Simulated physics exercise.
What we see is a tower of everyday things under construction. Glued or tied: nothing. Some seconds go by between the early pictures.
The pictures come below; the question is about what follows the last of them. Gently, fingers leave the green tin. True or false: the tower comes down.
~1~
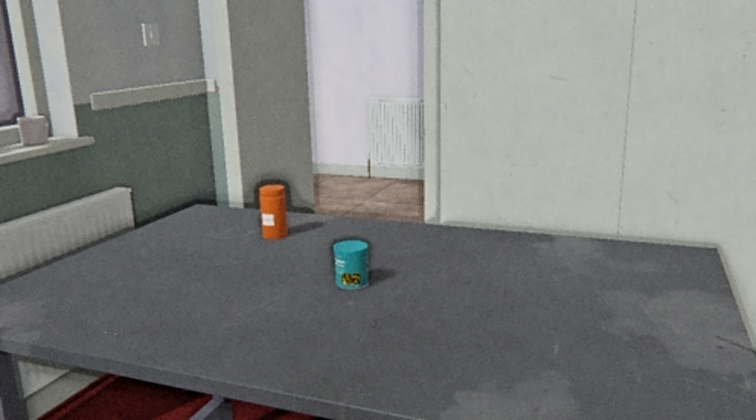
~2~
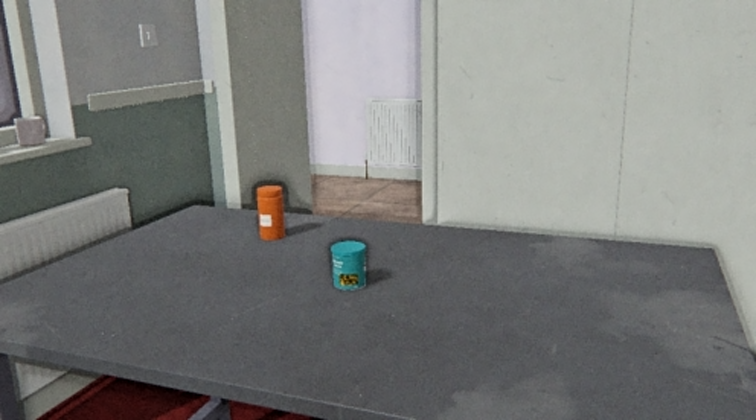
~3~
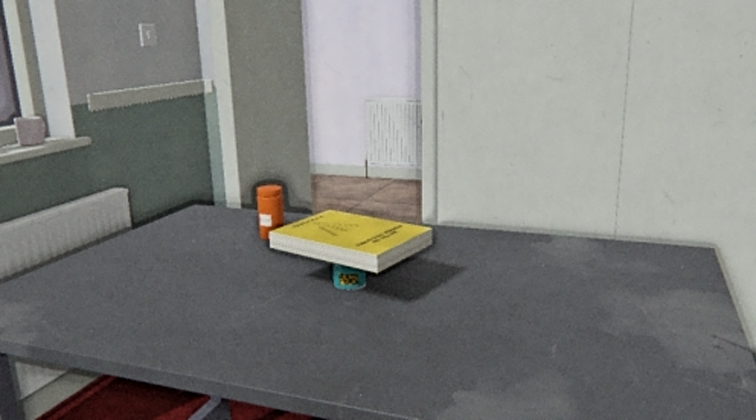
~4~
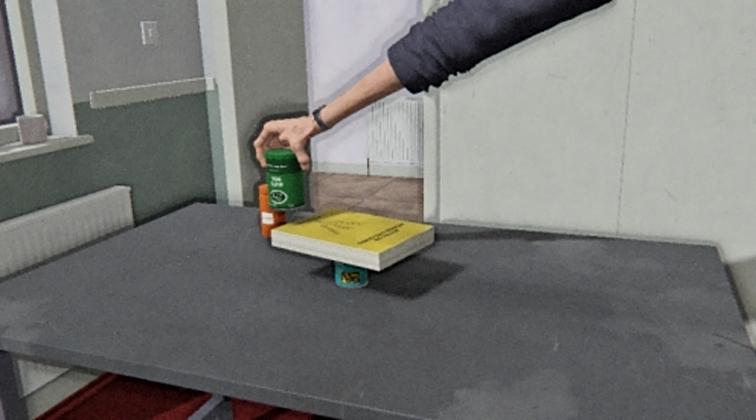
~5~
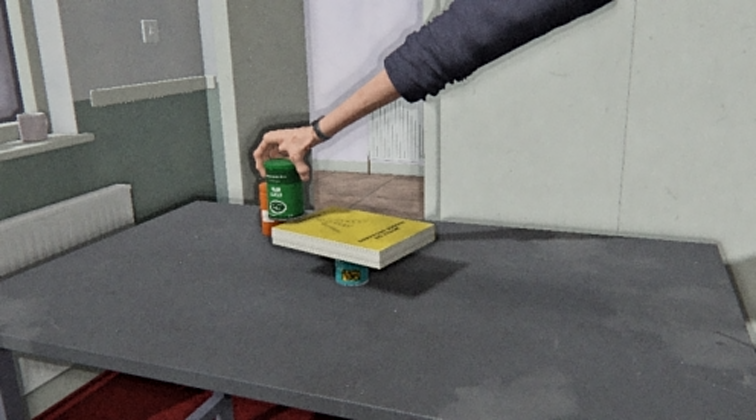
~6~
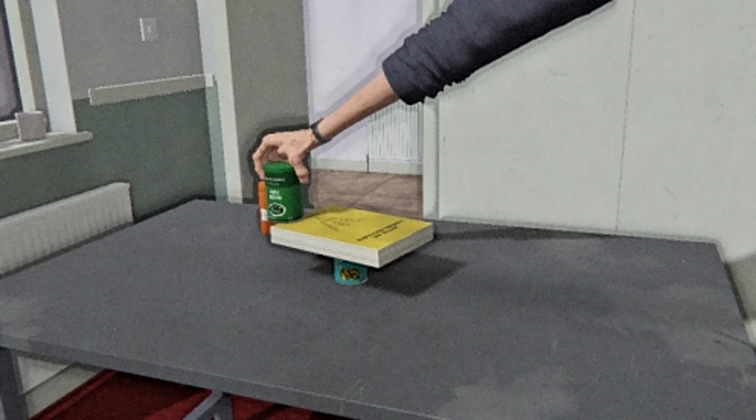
True.
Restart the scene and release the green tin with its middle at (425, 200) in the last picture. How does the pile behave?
Afterwards the pile tumbles over.
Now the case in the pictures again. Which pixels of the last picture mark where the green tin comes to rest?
Close to pixel (248, 248).
Then, 0.30 s past the last view, green tin now fallen.
Then, 0.40 s past the last view, things are still on the move.
Finally, fallen, green tin; the other 3 still in place. Final places as the last picture's camera would see them, green tin near (248, 248). The pile gives way.
